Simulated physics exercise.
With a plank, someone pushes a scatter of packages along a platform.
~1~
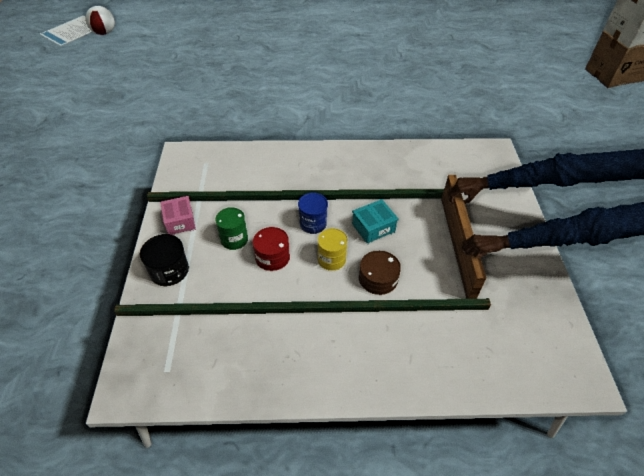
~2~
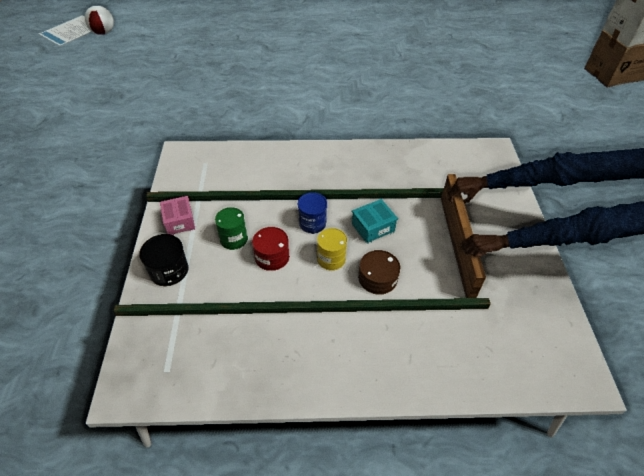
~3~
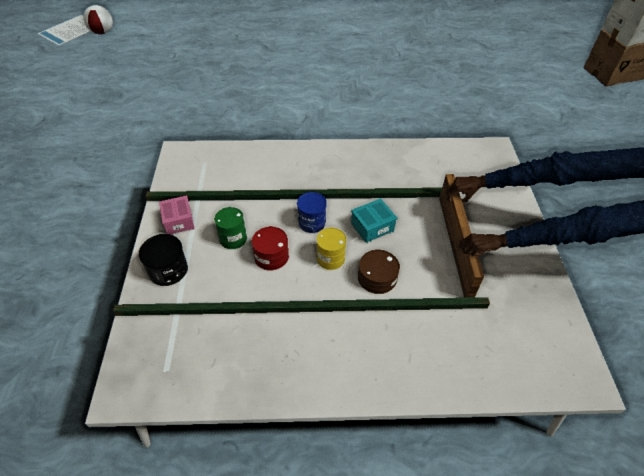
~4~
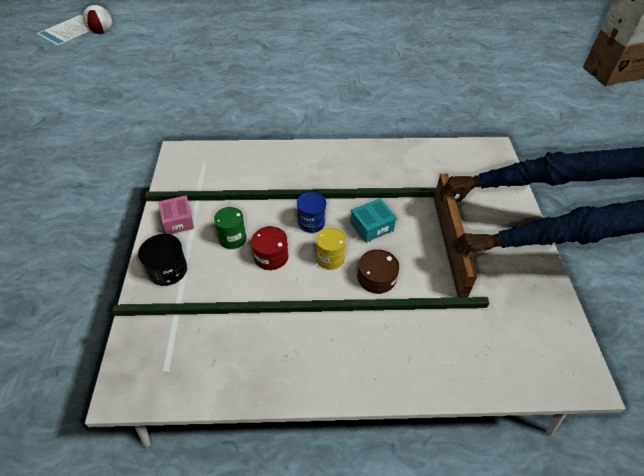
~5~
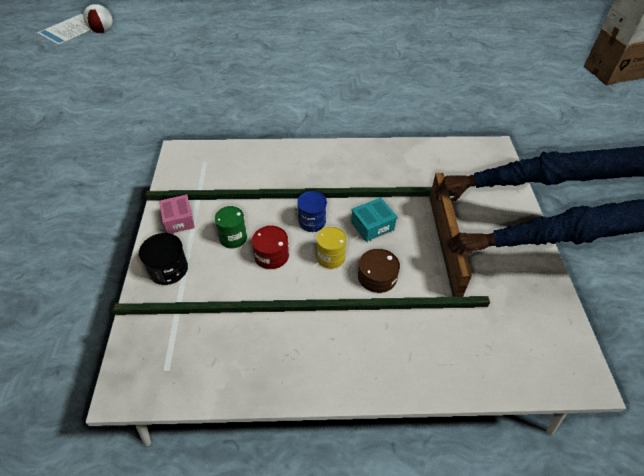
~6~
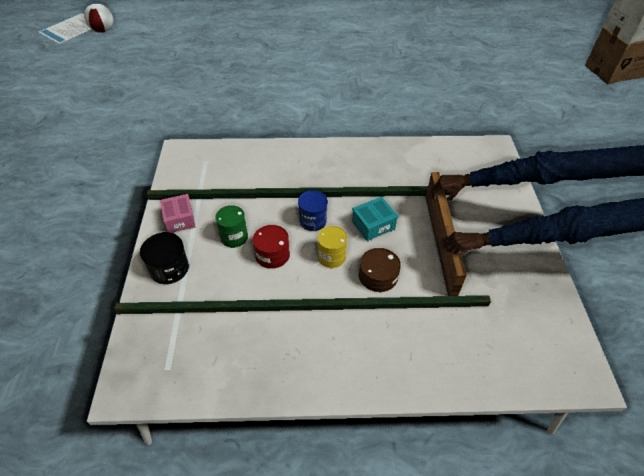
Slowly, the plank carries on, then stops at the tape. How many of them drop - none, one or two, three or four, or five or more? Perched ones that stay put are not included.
The count of those that drop is one or two.
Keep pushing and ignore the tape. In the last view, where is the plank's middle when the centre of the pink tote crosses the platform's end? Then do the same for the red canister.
Around (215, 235), then around (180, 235).
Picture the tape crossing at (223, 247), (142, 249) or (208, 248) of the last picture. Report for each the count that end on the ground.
So, reaching the ground: 0, then 8, then 2.
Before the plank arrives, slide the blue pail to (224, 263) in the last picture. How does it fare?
In that case it never drops.
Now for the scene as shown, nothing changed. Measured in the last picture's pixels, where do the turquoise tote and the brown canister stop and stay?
The turquoise tote comes to rest close to (176, 216), while the brown canister rests close to (161, 281).
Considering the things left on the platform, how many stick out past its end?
The overhang total is 3.
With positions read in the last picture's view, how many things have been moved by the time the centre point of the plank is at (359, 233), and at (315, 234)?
The count reaches 4 first and 5 second.
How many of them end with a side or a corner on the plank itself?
Contact count: 3.
Soon after, none off yet; black pail at rest near (166, 259); pink tote at rest near (178, 214); green canister at rest near (232, 227).
Then, none off yet; black pail at rest near (166, 259); pink tote at rest near (178, 214); green canister moving near (230, 228).
Further on, none off yet; black pail moved a little near (148, 262); pink tote moved a little near (162, 215); green canister moved about its own width near (187, 228).
By the end, the number that fall off is one or two; fallen, pink tote and black pail.
